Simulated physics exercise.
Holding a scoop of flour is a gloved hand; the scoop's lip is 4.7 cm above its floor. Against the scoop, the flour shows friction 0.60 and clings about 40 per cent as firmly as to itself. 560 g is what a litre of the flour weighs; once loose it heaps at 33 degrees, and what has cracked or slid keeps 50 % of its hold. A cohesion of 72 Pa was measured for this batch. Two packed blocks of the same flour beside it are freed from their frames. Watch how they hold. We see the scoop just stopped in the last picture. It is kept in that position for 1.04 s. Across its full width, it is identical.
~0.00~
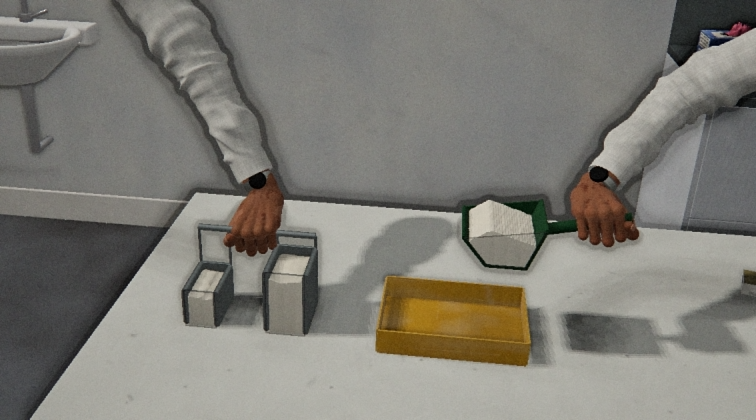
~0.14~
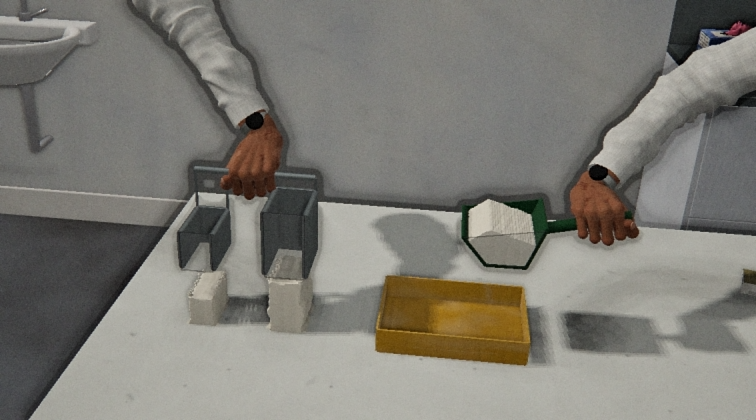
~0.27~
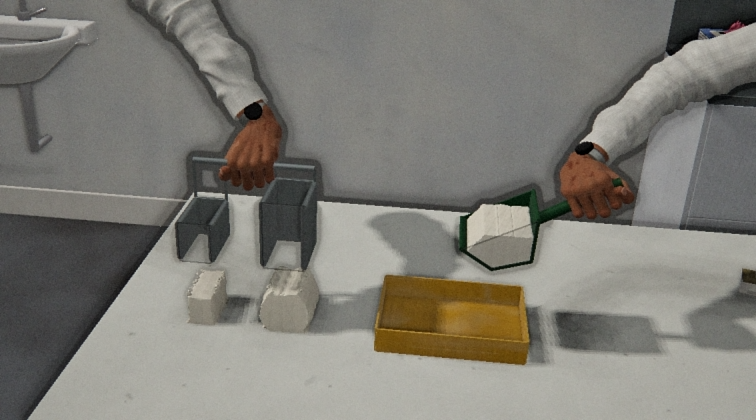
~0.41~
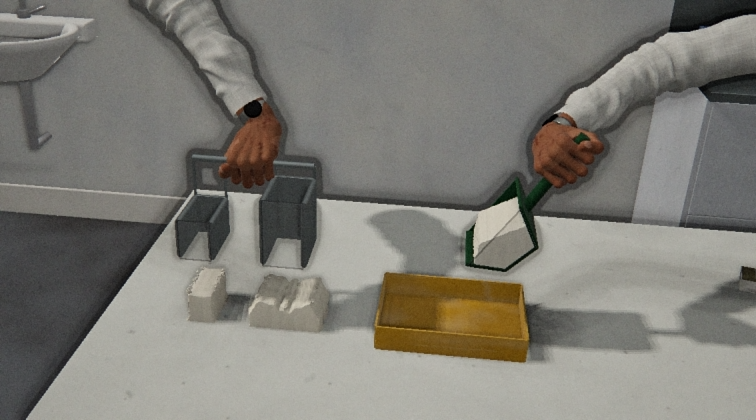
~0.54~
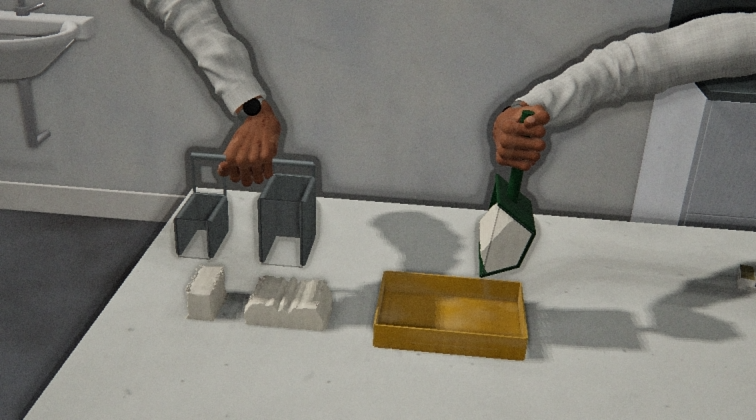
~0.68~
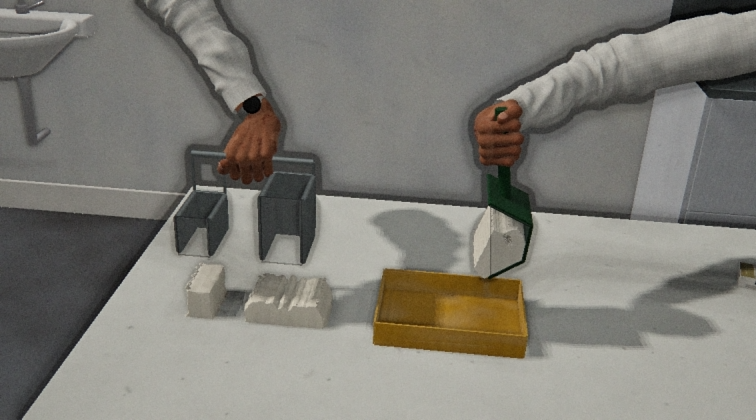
Hand pulling grey moulds off two white blocks, the taller one slumping, then another hand steeply tilting a green flour scoop.
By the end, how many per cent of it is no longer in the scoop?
Roughly 74 percent.
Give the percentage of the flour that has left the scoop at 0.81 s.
Some 55 in a hundred.
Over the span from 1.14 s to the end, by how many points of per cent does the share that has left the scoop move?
Change until the end comes to some 0 %.
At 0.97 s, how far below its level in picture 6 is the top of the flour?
The difference comes to roughly 3.0 cm.
After 0.81 s, the scoop is at 86 degrees and 54 % has left it.
After 0.97 s, the scoop is at 86 degrees and 73 % has left it.
After 1.14 s, the scoop is at 86 degrees and 74 % has left it.
After 1.30 s, the scoop is at 86 degrees and 74 % has left it.
After 1.40 s, the scoop is at 86 degrees and 74 % has left it.
